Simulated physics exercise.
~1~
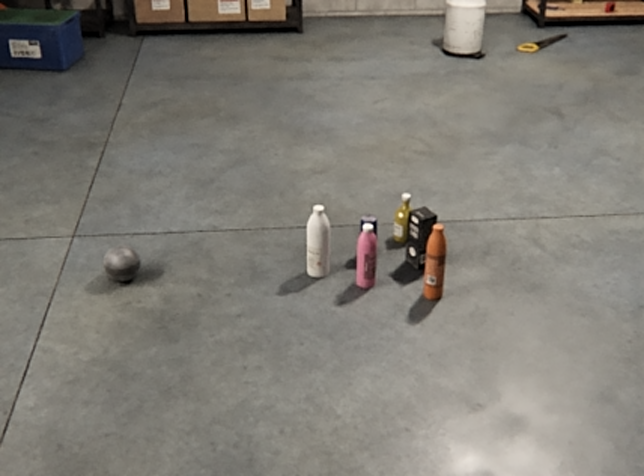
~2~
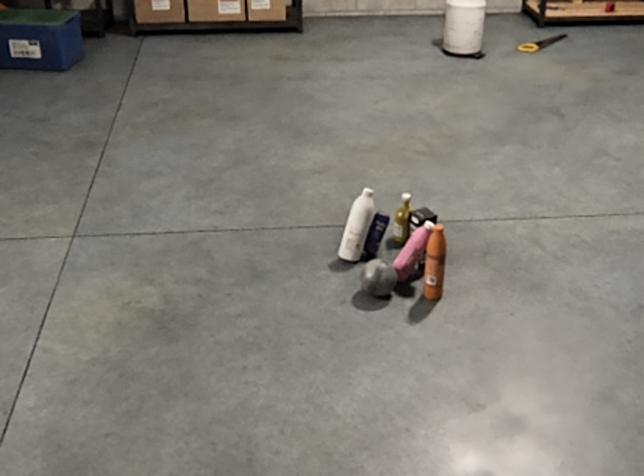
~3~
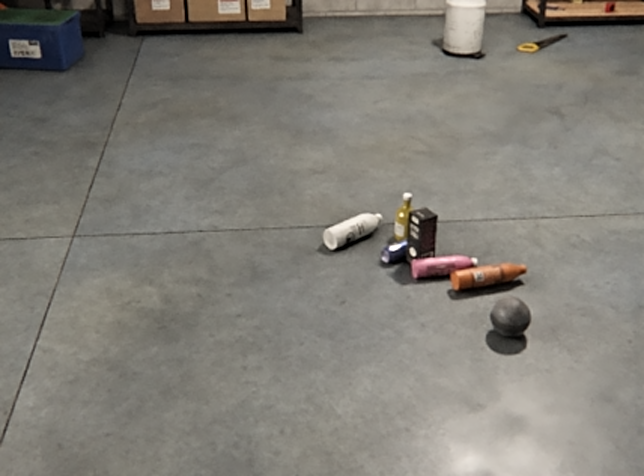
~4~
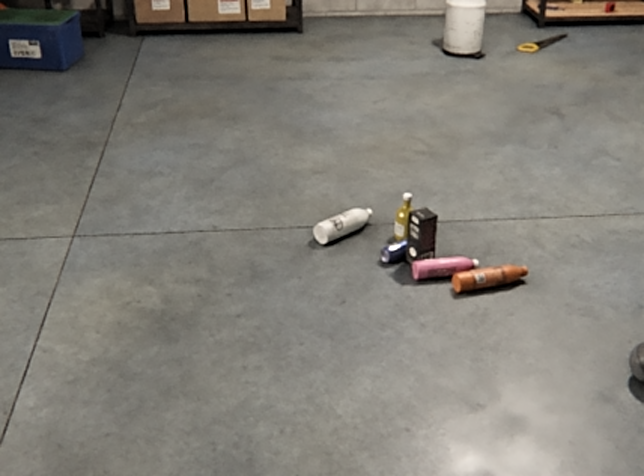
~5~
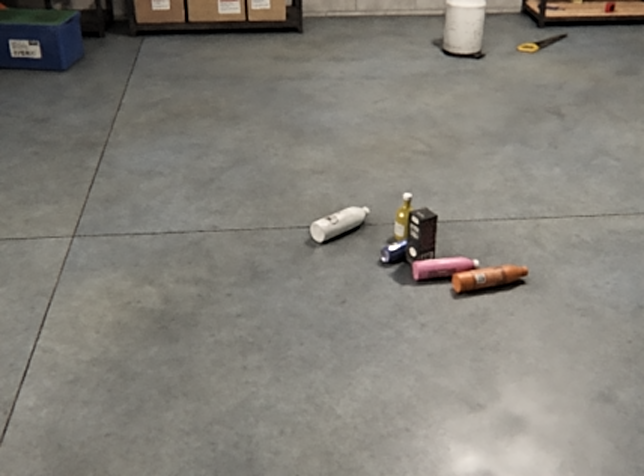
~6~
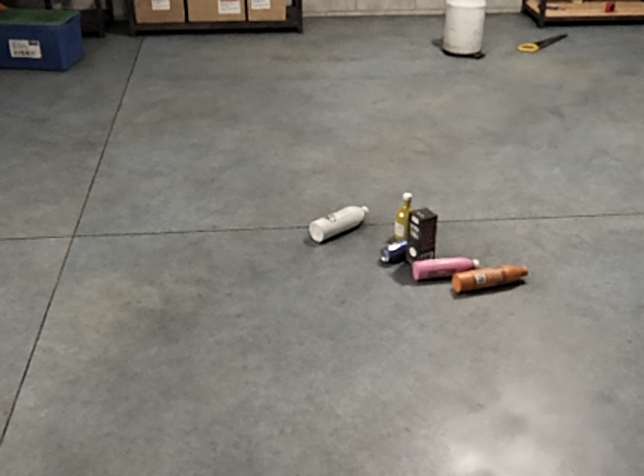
A grey ball rolls from the left across a smooth grey concrete floor, seen from above at an angle, towards a cluster of white, pink, orange and yellow bottles with a small dark blue can and a black carton. Boxes and a blue bin sit along the back. The ball strikes the group, tipping the white and pink bottles and the can. It carries on to the right as these and the orange bottle topple, then leaves at the right edge. The white bottle shifts slightly left and settles. Three bottles and the can lie on the floor, while the yellow bottle and black carton still stand.
